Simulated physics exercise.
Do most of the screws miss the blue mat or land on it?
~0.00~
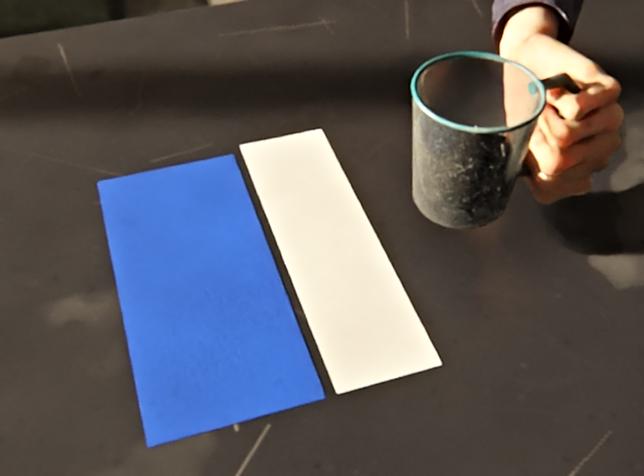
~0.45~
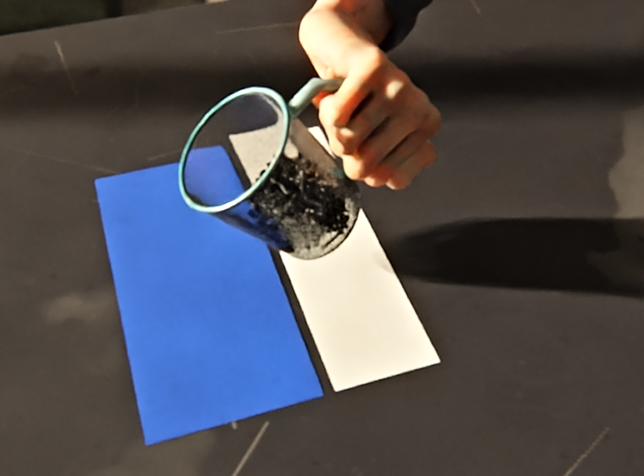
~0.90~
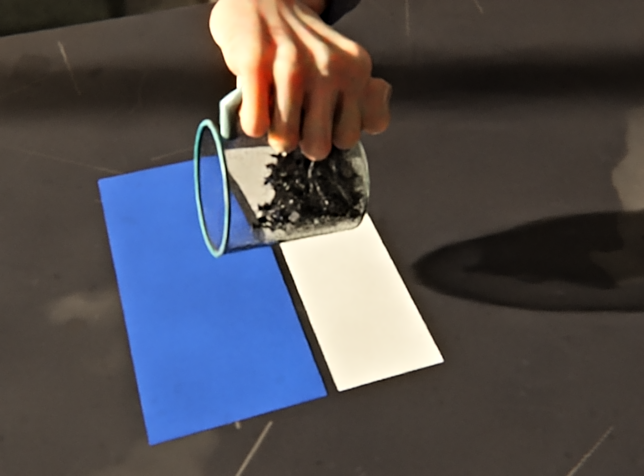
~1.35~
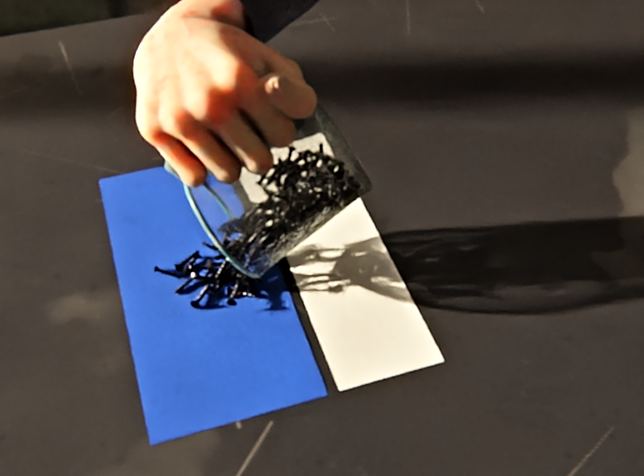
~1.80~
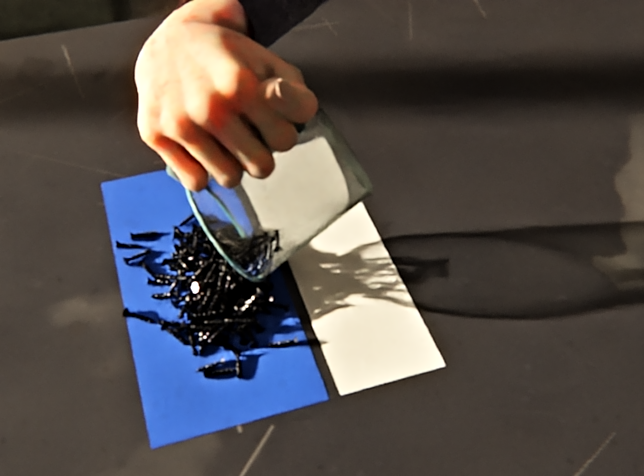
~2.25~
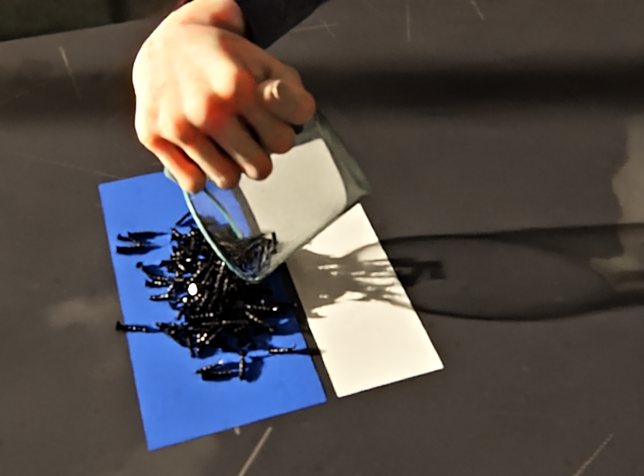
Most of the screws land on the blue mat and lie there in a heap. Neither the white mat nor the bare table gets a large share of them.
